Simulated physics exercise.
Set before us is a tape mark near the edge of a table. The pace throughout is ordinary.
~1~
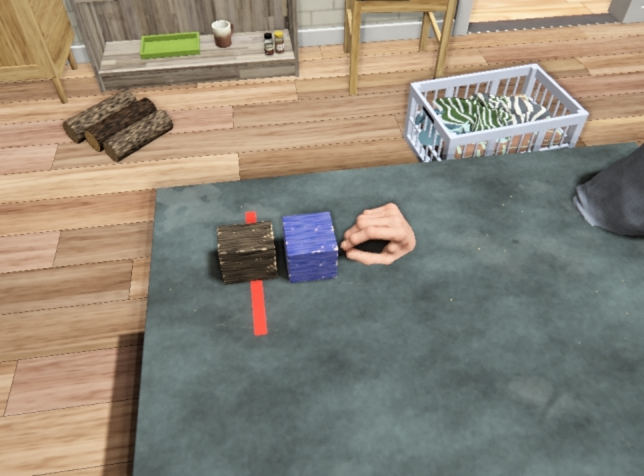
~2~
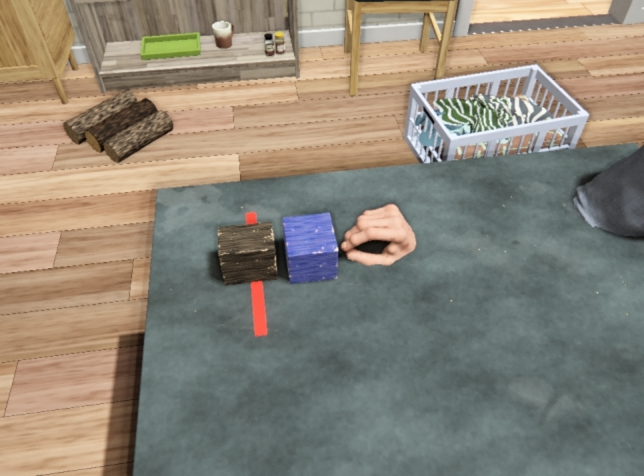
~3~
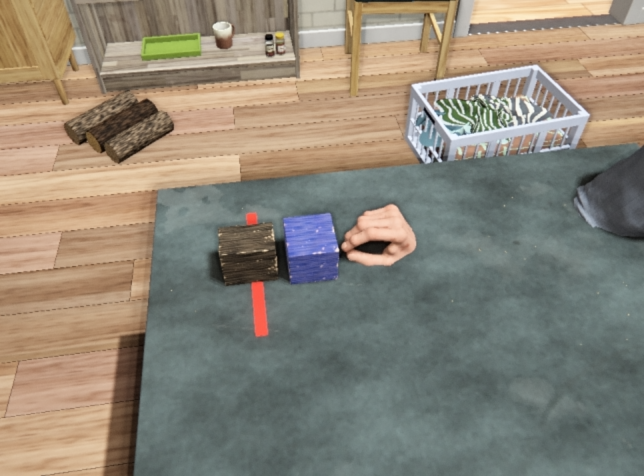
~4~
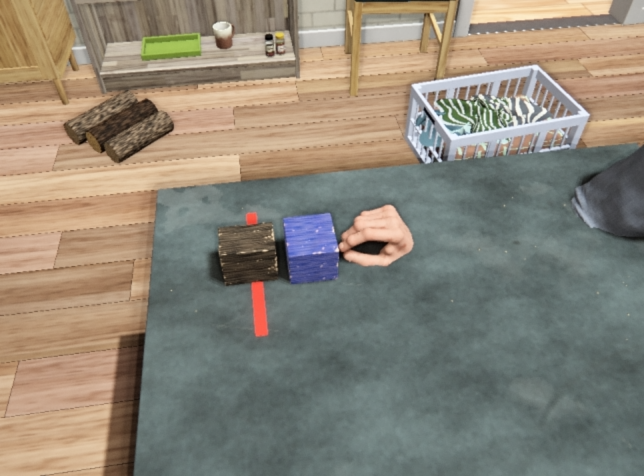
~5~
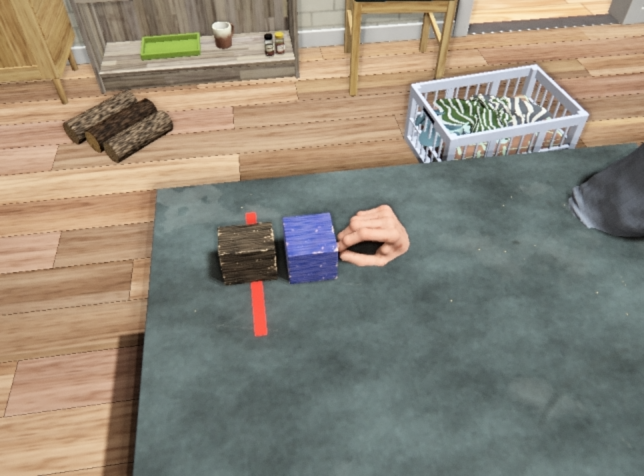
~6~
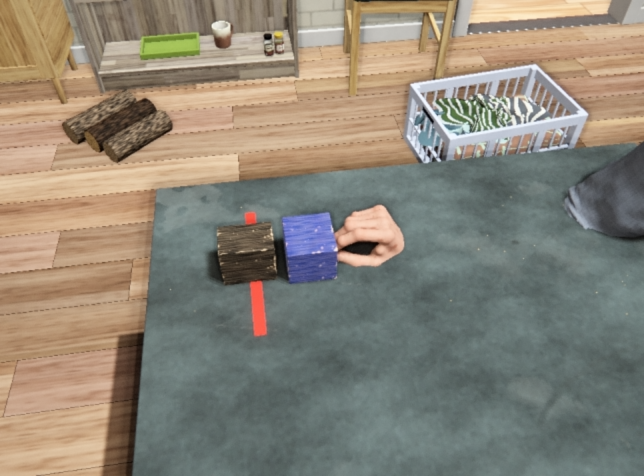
A hand resting just right of a blue block shifts very slightly left toward it, while the dark, wood-grained block beside it and the blue one barely move. Both blocks sit on a gray-green table seen from above at an angle, the dark one over a red tape strip near the left edge. Beyond lie stacked logs, a shelf and a laundry basket, and the camera stays still.
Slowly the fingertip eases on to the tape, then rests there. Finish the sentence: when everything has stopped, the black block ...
... sits on the table still.
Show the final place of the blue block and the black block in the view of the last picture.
Final spots: Blue block at (223, 259), black block at (170, 263).
Then, 0.52 s after the last picture, black block moved a little near (229, 255).
Then, 0.96 s after the last picture, black block moved about its own width near (202, 259).
Then, 1.26 s after the last picture, black block moved about its own width near (183, 262).
At rest, the black block stays on the table, near (170, 263).
